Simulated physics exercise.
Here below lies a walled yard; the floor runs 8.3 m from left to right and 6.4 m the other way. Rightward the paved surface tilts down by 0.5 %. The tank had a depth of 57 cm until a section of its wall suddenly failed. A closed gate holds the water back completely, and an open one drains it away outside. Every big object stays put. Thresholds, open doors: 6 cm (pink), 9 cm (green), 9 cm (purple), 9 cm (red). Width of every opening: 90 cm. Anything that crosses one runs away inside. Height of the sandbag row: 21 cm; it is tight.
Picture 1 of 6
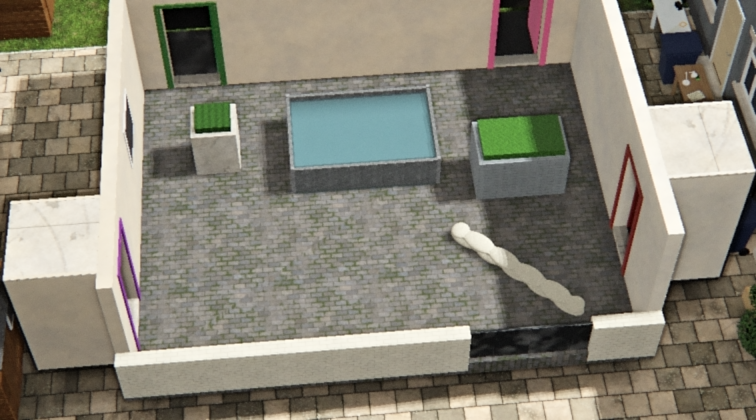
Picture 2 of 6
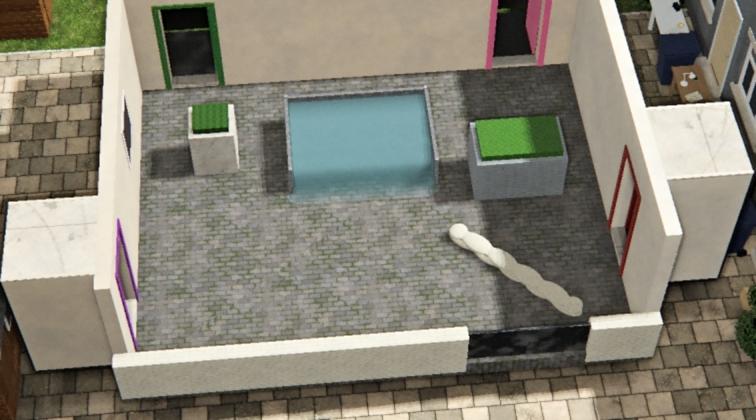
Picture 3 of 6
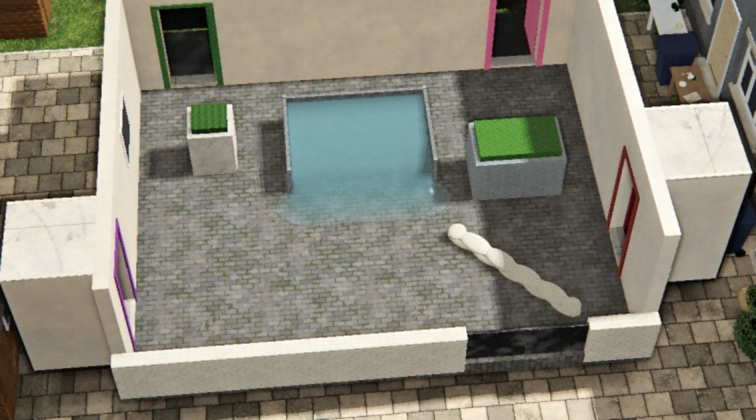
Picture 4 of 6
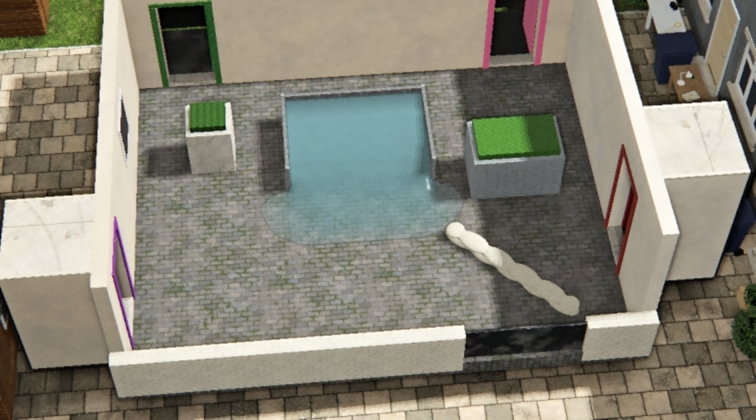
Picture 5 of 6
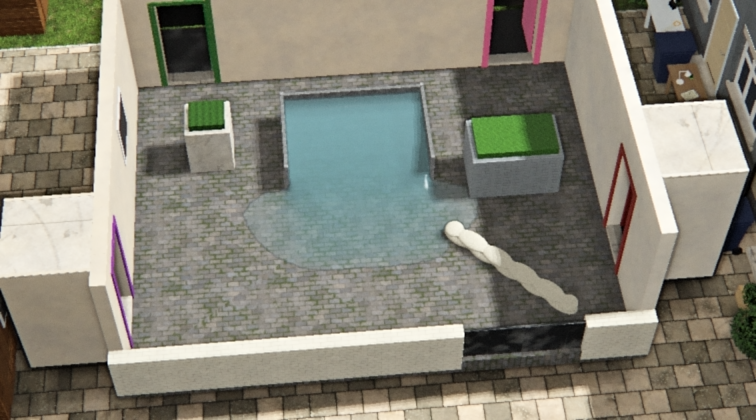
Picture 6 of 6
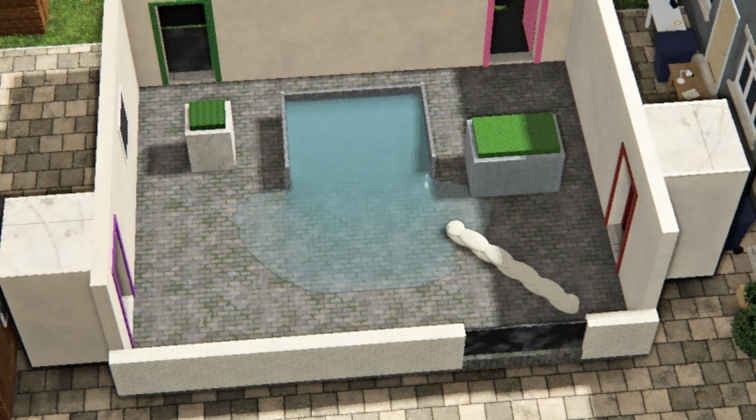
Water poured out of the front of a raised pool in a walled yard and spread across the gray paving in a widening, rounded sheet, while the grass-topped blocks and pale, lumpy row stayed still.
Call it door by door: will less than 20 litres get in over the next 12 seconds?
Pink door - yes, less; green door - yes, less; purple door - no, 20 litres or more; red door - yes, less.
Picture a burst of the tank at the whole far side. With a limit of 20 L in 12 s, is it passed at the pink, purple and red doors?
Then: Pink beyond it, purple short of it, red short of it.
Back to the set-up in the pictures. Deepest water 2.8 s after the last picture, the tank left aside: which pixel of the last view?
Look at roughly (623, 336).
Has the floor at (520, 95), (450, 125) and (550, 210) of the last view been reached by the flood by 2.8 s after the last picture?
Untouched, untouched, soaked.
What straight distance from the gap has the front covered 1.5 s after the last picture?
5.0 m.
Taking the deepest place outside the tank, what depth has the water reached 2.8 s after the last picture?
Depth max: Approx. 35 cm.
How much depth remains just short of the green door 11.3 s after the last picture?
The depth there is near 6.0 cm.
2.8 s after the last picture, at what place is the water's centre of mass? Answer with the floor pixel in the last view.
(374, 277).
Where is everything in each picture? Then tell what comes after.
The tank at (362, 130) is whole and still, 57 cm deep, in the first picture.
The front is at (291, 198), 1.3 m from the gap at (364, 179); 0.5 m2 of floor is under water; 57 cm left at the back of the tank, in the second picture.
The front is at (280, 209), 1.6 m from the gap at (363, 181); 2.0 m2 of floor is under water; 57 cm left at the back of the tank, in the third picture.
Water pours out at (361, 180) and has run 1.8 m, to (457, 206); typically 10 cm deep outside, 56 cm at the tank's back, in the fourth picture.
Water pours out at (360, 179) and has run 2.1 m, to (471, 215); typically 8 cm deep outside, 48 cm at the tank's back, in the fifth picture.
The front is at (286, 277), 2.4 m from the gap at (361, 178); 7.4 m2 of floor is under water; 49 cm left at the back of the tank, in the sixth picture.
Then, 0.7 s after the last picture water covers 30 % of the floor and is deepest (32 cm) near (375, 354); pink door not reached, green door not reached, purple door not reached, red door not reached.
Then, 1.5 s after the last picture water covers 45 % of the floor and is deepest (34 cm) near (374, 345); pink door not reached, green door not reached, purple door not reached, red door not reached.
Then, 2.8 s after the last picture water covers 50 % of the floor and is deepest (35 cm) near (623, 336); pink door not reached, green door not reached, purple door 17 cm at the sill, 3 L in, red door 7 cm at the sill, 0 L in.
Then, 6.3 s after the last picture water covers 75 % of the floor and is deepest (12 cm) near (486, 240); pink door not reached, green door 8 cm at the sill, 0 L in, purple door 8 cm at the sill, 61 L in, red door 4 cm at the sill, 4 L in.
Then, 11.3 s after the last picture water covers 95 % of the floor and is deepest (10 cm) near (384, 88); pink door 6 cm at the sill, 1 L in, green door 6 cm at the sill, 2 L in, purple door 5 cm at the sill, 61 L in, red door 5 cm at the sill, 4 L in.
